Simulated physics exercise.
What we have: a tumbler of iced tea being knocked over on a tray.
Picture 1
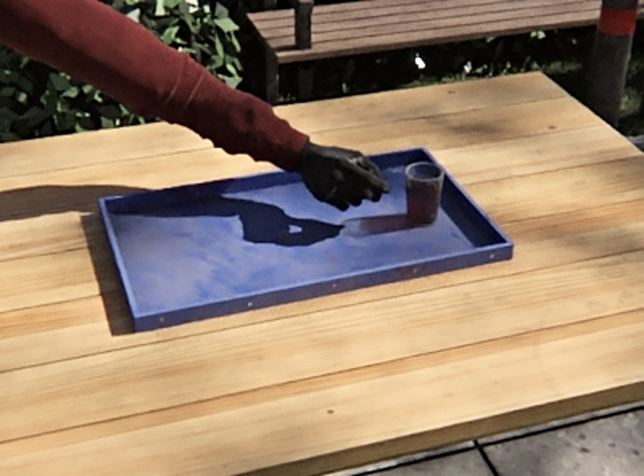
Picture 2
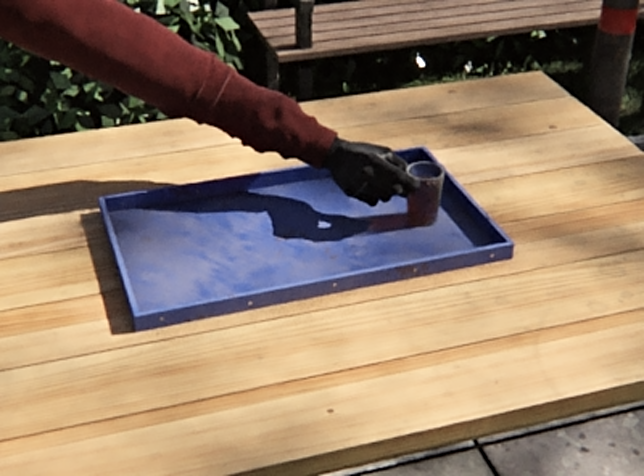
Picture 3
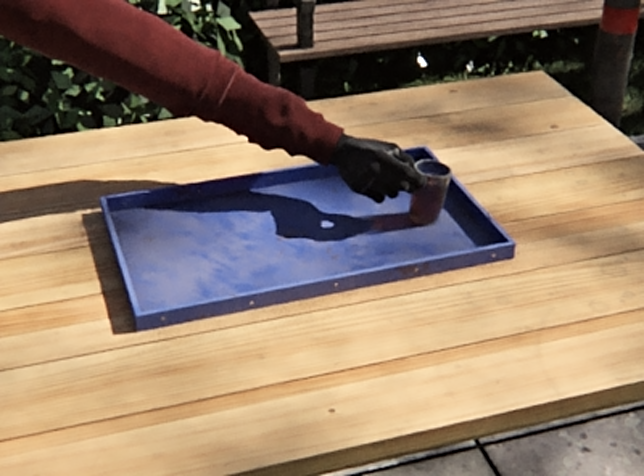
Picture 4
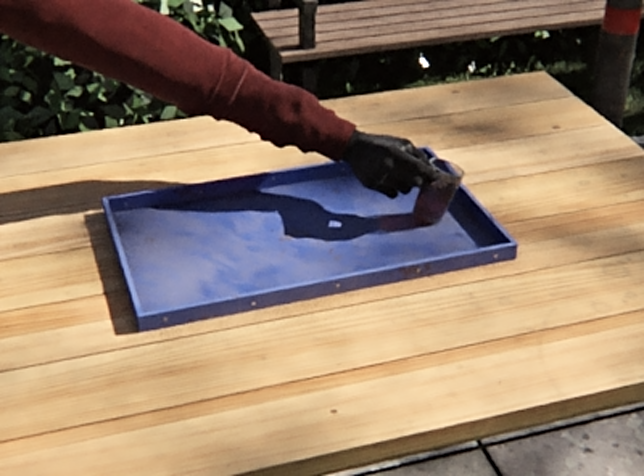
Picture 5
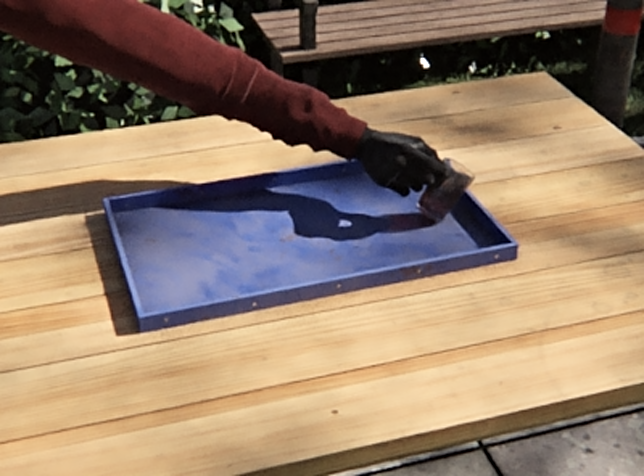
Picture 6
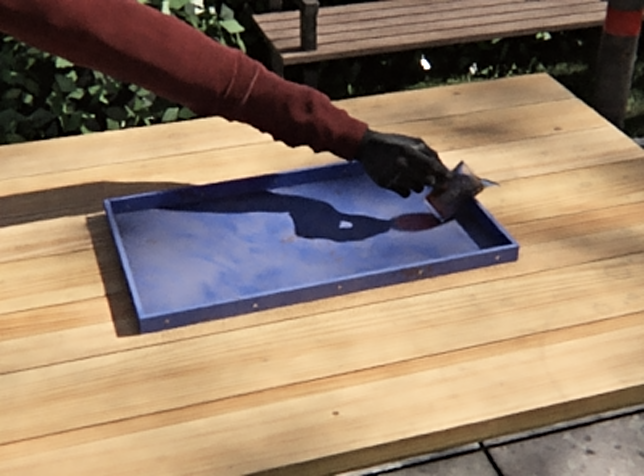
On an outdoor table of pale wooden planks, seen from above at an angle, a slatted bench and green bushes stand behind in sunlight and shadow. A shallow blue tray lies on the tabletop, with a tumbler of dark reddish-brown drink near its right end. A black-gloved hand in a dark red sleeve reaches from the upper left and pushes the tumbler, which tilts steeply rightward.
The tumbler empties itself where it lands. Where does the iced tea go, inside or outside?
It wets the top as well.
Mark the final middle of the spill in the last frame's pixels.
Close to (620, 198).
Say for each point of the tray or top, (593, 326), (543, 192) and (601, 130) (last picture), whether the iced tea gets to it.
First clear of it, second soaked, third untouched.
Soon after, the tumbler lies across the rim; the puddle covers about as much as a plate; it is on the top, beyond the rim.
Later, the puddle covers about as much as a tray; it is on the top, beyond the rim.
In the end, the puddle covers about as much as a tray; it is on the top, beyond the rim.
